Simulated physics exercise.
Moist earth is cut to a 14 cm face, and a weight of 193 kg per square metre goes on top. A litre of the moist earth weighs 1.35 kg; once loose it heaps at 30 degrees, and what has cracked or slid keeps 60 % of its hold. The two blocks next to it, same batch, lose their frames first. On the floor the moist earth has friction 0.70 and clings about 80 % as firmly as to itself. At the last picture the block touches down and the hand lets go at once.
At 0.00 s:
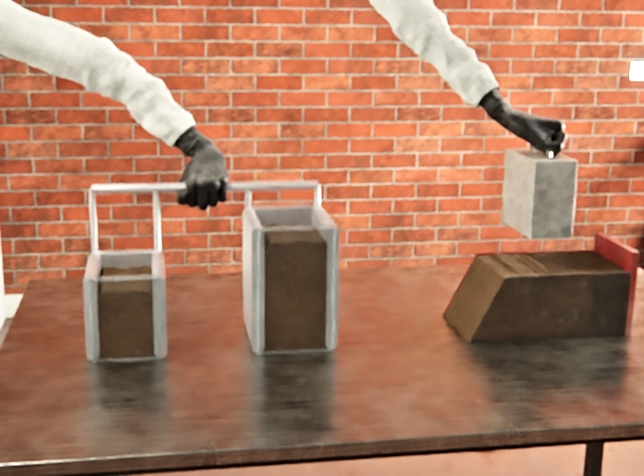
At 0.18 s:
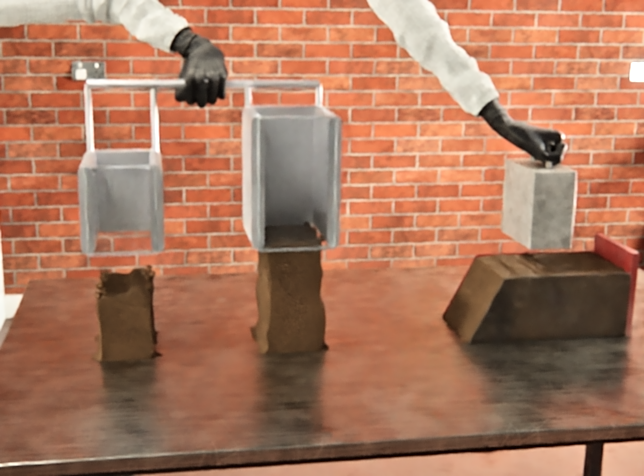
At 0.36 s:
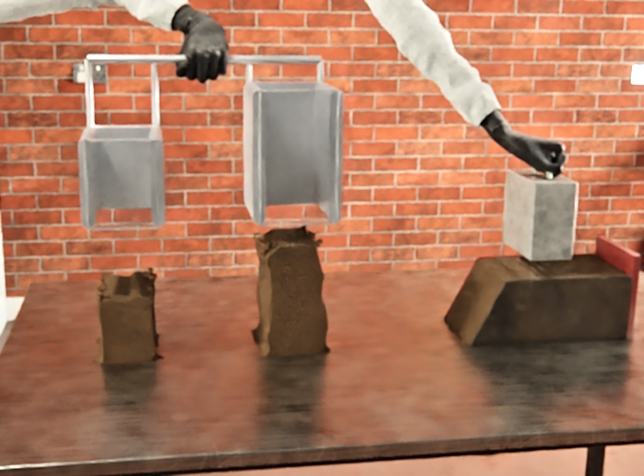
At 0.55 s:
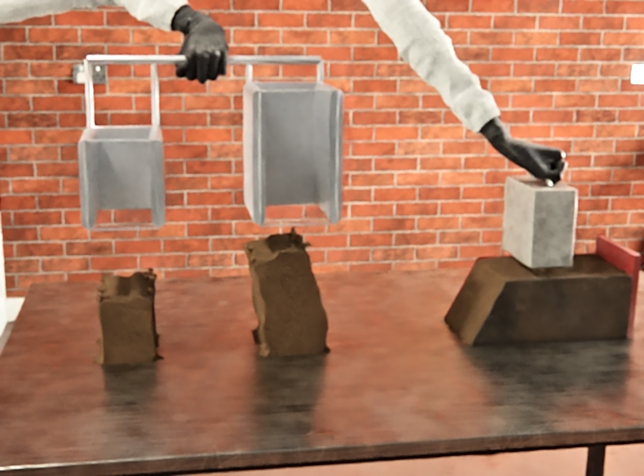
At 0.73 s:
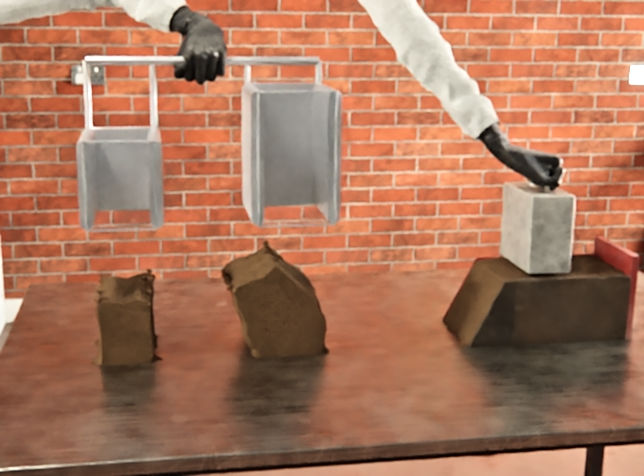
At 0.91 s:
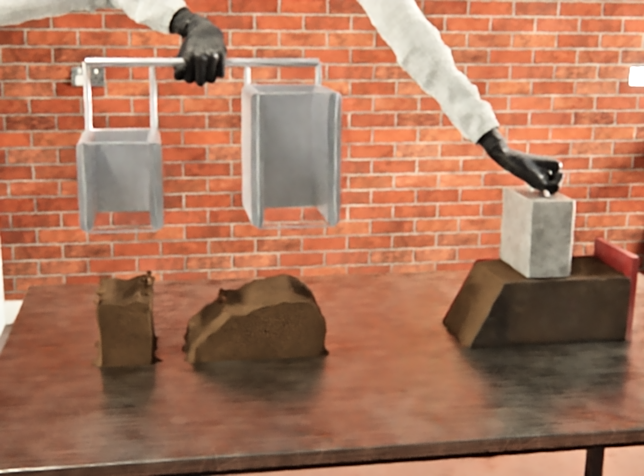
Two white-sleeved arms in black gloves reach over a glossy reddish-brown table before a brick wall, seen from the front by a still camera. Two grey open boxes on a handle surround brown earth at left, while a pale block hangs above a sloped earth mound with a red end board at right. The boxes rise, the taller column leans left and slumps into a low heap, the shorter stays upright, and the block lowers onto the mound.
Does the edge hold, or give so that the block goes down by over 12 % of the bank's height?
The bank bears.
After 1.05 s, the block is down by 3 % of the bank's height and stands upright.
After 1.21 s, the block is down by 3 % of the bank's height and stands upright.
After 1.38 s, the block is down by 3 % of the bank's height and stands upright.
After 1.55 s, the block is down by 3 % of the bank's height and stands upright.
After 2.00 s, the block is down by 3 % of the bank's height and stands upright.
